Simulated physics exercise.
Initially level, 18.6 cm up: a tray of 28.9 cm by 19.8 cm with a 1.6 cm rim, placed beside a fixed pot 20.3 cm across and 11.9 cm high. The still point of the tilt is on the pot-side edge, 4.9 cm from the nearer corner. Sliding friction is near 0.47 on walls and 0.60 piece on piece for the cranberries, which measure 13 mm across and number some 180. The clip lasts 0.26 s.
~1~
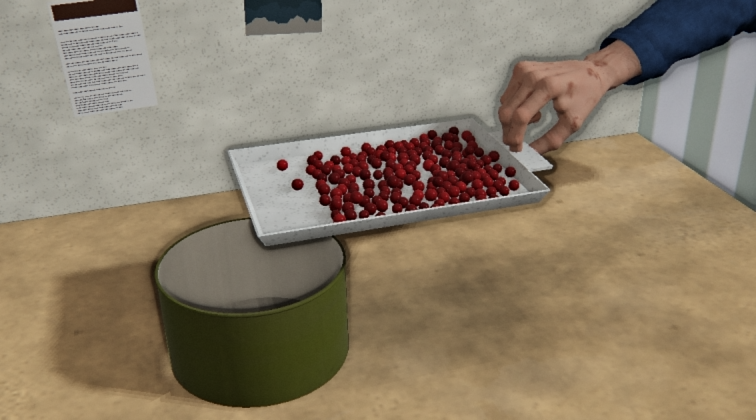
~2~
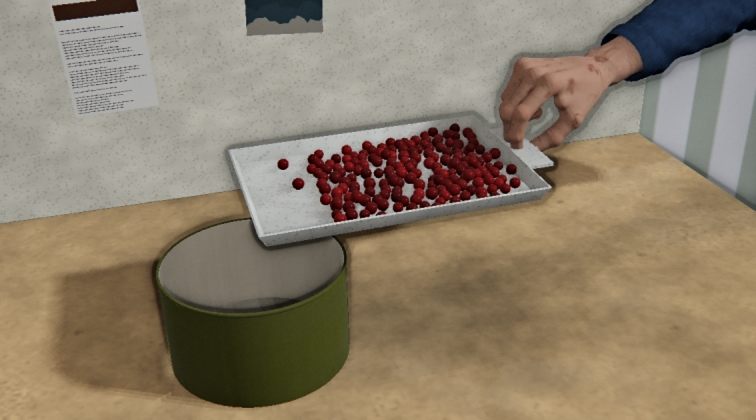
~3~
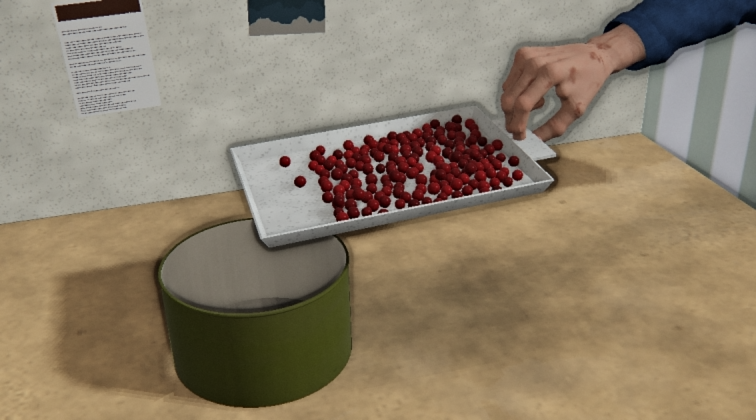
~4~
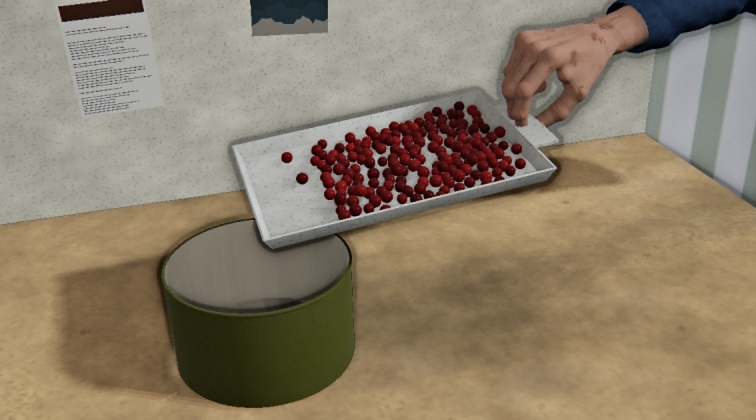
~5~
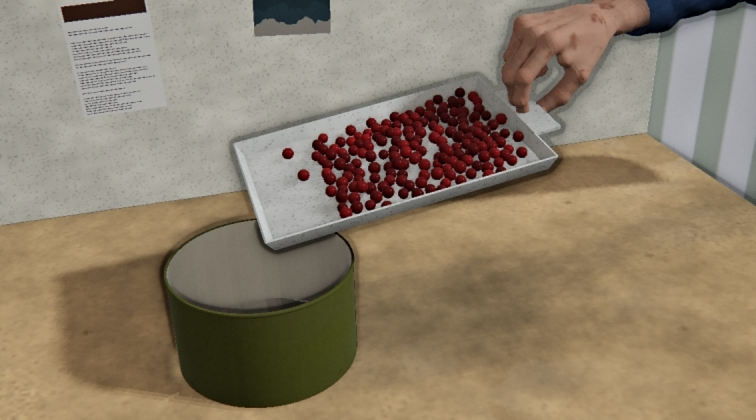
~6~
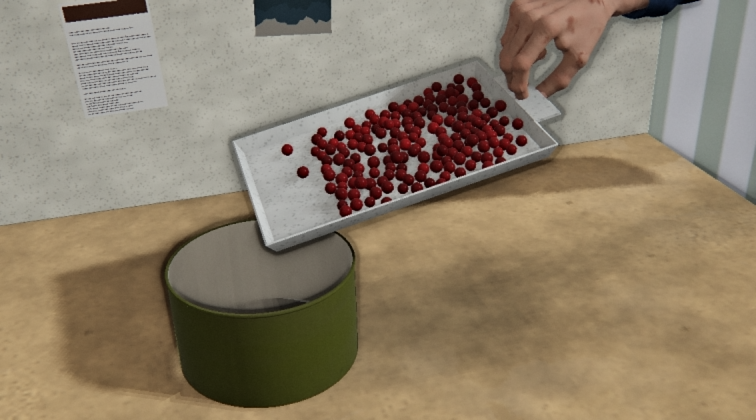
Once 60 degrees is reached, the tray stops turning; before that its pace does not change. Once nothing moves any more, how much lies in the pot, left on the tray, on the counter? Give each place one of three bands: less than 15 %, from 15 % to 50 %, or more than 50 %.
Outcome: Pot: I'm guessing a good helping of the load; tray: I'm guessing a good helping of the load; counter: I'm guessing a good helping of the load.
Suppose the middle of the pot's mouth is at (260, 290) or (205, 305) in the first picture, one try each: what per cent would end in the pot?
Some 75 and 80 per cent.
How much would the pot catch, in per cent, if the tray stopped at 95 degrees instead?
Near 60 %, then.
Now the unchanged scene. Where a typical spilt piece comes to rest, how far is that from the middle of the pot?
I'd say around 18 centimetres.
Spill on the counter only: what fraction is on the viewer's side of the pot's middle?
Share: Roughly 100 %.
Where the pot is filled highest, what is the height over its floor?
About 2.5 centimetres.
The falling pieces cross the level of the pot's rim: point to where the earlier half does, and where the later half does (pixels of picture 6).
Roughly (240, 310) to start, and after that (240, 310).
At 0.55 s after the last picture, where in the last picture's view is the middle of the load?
Somewhere about (287, 193) in the last view.
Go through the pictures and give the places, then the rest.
Tray tilt 0 degrees, front corners at (265, 231) and (540, 188); middle of the pieces at (409, 170); pot at (251, 261), in the first frame.
Tray tilt 1 degrees, front corners at (266, 231) and (541, 185); middle of the pieces at (409, 168), in the second frame.
Tray tilt 3 degrees, front corners at (268, 232) and (543, 178), lowest corner left front; middle of the pieces at (411, 162), in the third frame.
Tray tilt 7 degrees, front corners at (270, 234) and (546, 166), lowest corner left front; middle of the pieces at (413, 154), in the fourth frame.
Tray tilt 10 degrees, front corners at (272, 236) and (547, 155), lowest corner left front; middle of the pieces at (414, 146), in the fifth frame.
Tray tilt 14 degrees, front corners at (273, 238) and (547, 143), lowest corner left front; middle of the pieces at (413, 138); pot at (261, 262), in the sixth frame.
Then, 0.33 s after the last picture, tilt 36 degrees; the tray holds 100 %, the pot 0 %.
Then, 0.55 s after the last picture, tilt 51 degrees; the tray holds 90 %, the pot 0 %.
Then, 0.89 s after the last picture, tilt 60 degrees; the tray holds 40 %, the pot 25 %.
In the end, pot 40 %, tray 30 %, counter 35 %.
